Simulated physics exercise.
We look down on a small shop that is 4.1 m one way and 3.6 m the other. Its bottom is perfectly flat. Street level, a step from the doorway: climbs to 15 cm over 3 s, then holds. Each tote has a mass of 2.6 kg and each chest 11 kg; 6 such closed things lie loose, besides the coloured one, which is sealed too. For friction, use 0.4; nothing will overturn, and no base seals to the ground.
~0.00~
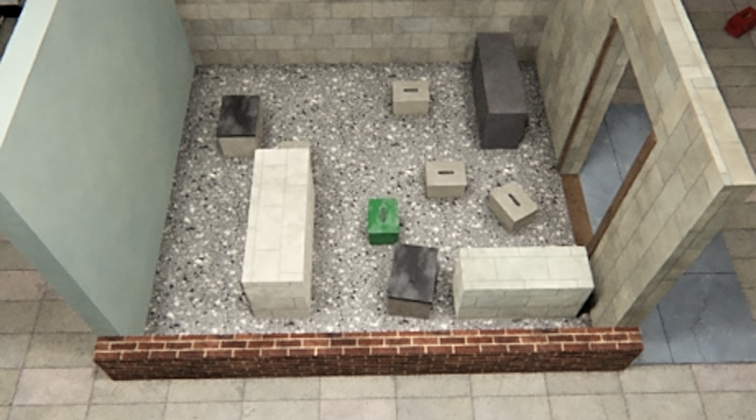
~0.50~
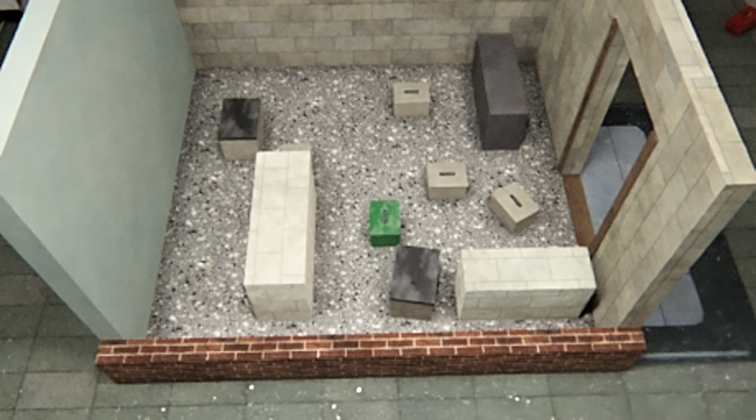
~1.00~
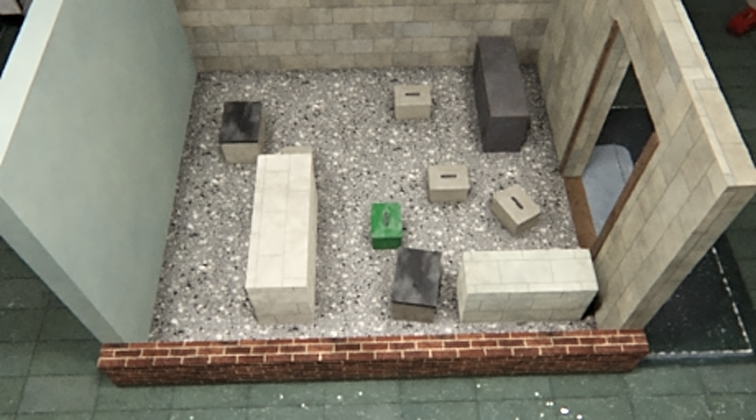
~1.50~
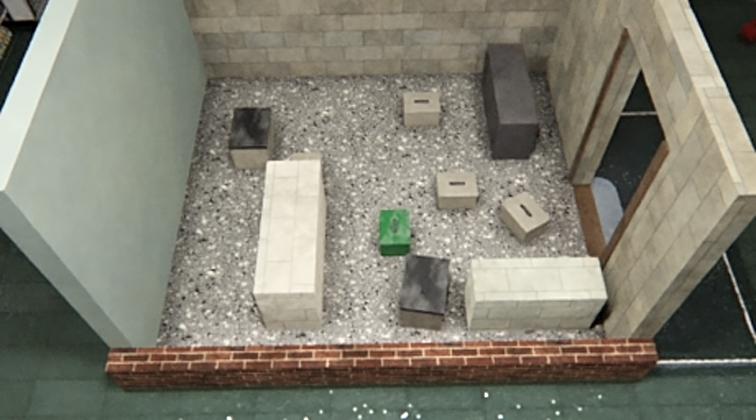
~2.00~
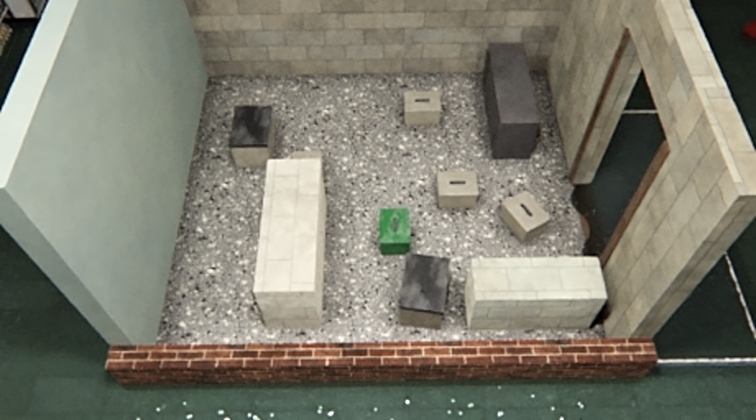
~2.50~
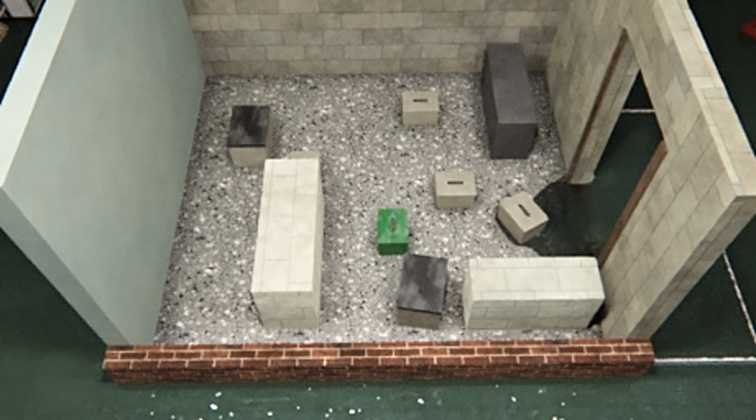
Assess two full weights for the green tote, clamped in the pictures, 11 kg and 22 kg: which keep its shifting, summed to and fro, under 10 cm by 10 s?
It is going to need the bigger figure.
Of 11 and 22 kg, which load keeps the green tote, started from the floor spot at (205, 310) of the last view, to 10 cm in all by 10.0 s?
Result: Both pass.
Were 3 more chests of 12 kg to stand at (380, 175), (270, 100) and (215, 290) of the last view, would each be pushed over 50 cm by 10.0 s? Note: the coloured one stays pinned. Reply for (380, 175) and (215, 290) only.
Result, in order - exceeds it; falls shy.
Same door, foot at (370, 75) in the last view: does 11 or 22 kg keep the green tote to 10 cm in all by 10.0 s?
Well, then the lesser option suffices.
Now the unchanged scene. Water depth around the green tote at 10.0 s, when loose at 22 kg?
7 cm, roughly.
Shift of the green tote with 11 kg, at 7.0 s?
It would be some 50 cm from its spot.
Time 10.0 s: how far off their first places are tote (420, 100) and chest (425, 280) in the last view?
Respectively 60 and 40 centimetres.
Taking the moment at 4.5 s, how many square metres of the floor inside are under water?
Wet area: Approx. 5.0 m2.
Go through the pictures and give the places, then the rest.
In the first picture, the green tote at (383, 215) rests on the ground; water covers 0.0 m2; 0 of 7 have shifted.
In the second picture, the green tote at (385, 217) rests on the ground; water covers 0.0 m2; 0 of 7 have shifted.
In the third picture, the green tote at (386, 220) rests on the ground; water covers 0.0 m2; 0 of 7 have shifted.
In the fourth picture, the green tote at (395, 226) rests on the ground; water covers 0.0 m2; 0 of 7 have shifted.
In the fifth picture, the green tote at (395, 225) rests on the ground; 0.0 m2 under water; 0 of 7 have shifted.
In the sixth picture, the green tote at (393, 225) rests on the ground; water covers 0.4 m2; 0 of 7 have shifted.
After 3.5 s the green tote would be 0 cm from its start with 11 kg and 0 cm from its start with 22 kg; 0 cm of water round it then.
After 4.5 s the green tote would be 8 cm from its start with 11 kg and 0 cm from its start with 22 kg; 6 cm of water round it then.
After 7.0 s the green tote would be 51 cm from its start with 11 kg and 0 cm from its start with 22 kg; 6 cm of water round it then.
After 10.0 s the green tote would be 110 cm from its start with 11 kg and 0 cm from its start with 22 kg; 7 cm of water round it then.
